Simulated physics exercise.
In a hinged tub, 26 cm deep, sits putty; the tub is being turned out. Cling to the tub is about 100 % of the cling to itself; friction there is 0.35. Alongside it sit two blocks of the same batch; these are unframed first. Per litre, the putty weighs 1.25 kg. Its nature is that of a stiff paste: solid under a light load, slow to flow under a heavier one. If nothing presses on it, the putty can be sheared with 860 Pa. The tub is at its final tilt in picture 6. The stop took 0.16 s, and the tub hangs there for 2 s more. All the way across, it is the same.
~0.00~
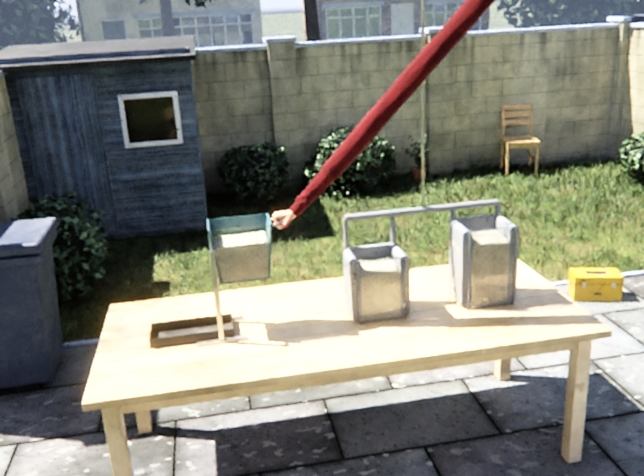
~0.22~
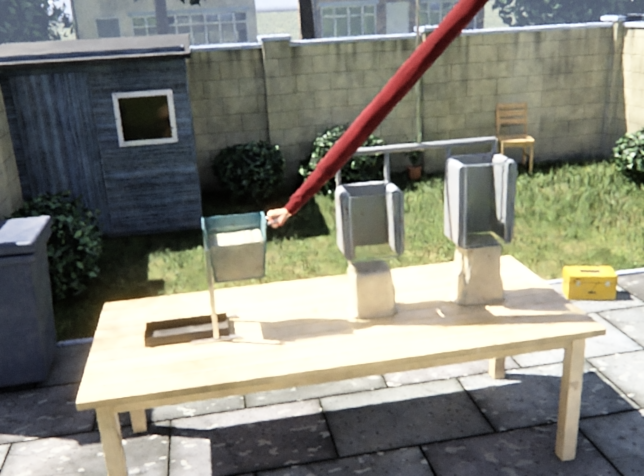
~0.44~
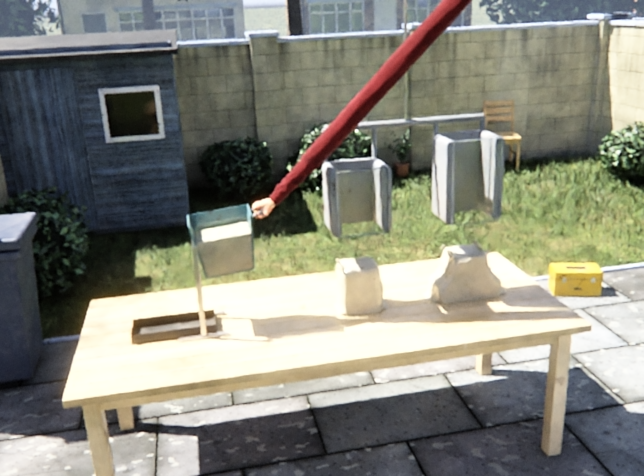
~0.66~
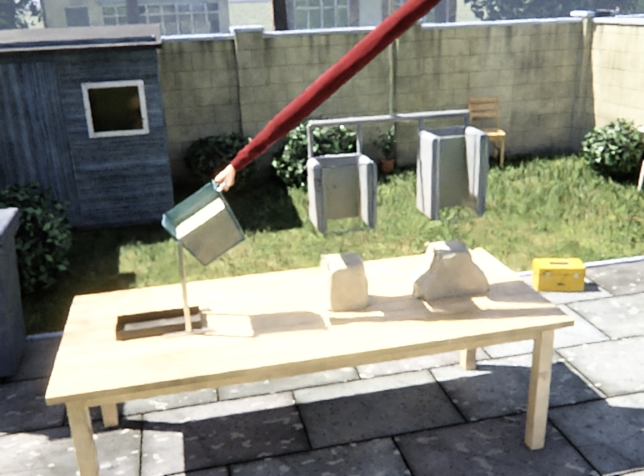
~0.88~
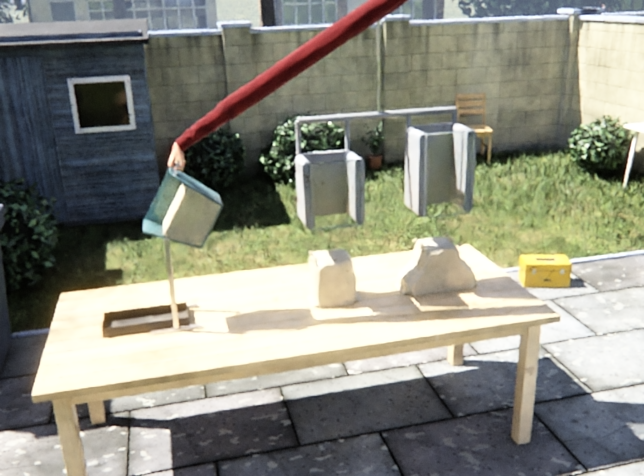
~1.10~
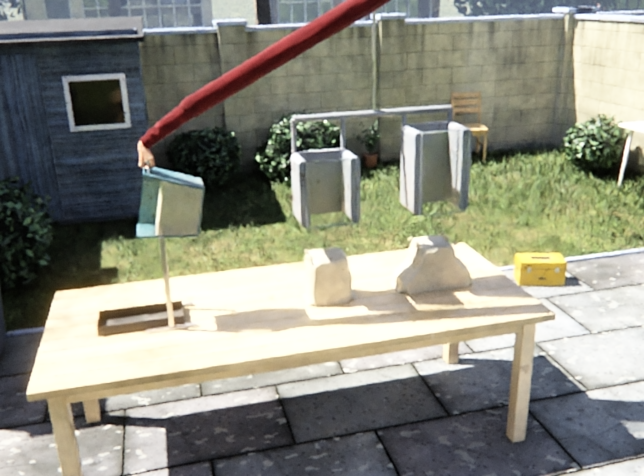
Grey moulds lifting off two pale blocks, which slump slightly on a wooden table, before a red-sleeved arm tilts a putty-filled tub.
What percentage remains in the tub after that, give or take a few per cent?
100 %.
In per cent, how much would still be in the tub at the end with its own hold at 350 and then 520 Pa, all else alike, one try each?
Expect about 70 in a hundred, then about 100 in a hundred.
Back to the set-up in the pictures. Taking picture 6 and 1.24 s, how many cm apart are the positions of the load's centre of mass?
0 cm.
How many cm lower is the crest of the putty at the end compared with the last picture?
0 cm or so.
After 1.24 s, the tub is at 78 degrees and holds 100 %.
After 1.41 s, the tub is at 78 degrees and holds 100 %.
After 1.58 s, the tub is at 78 degrees and holds 100 %.
After 1.75 s, the tub is at 78 degrees and holds 100 %.
After 3.10 s, the tub is at 78 degrees and holds 100 %.
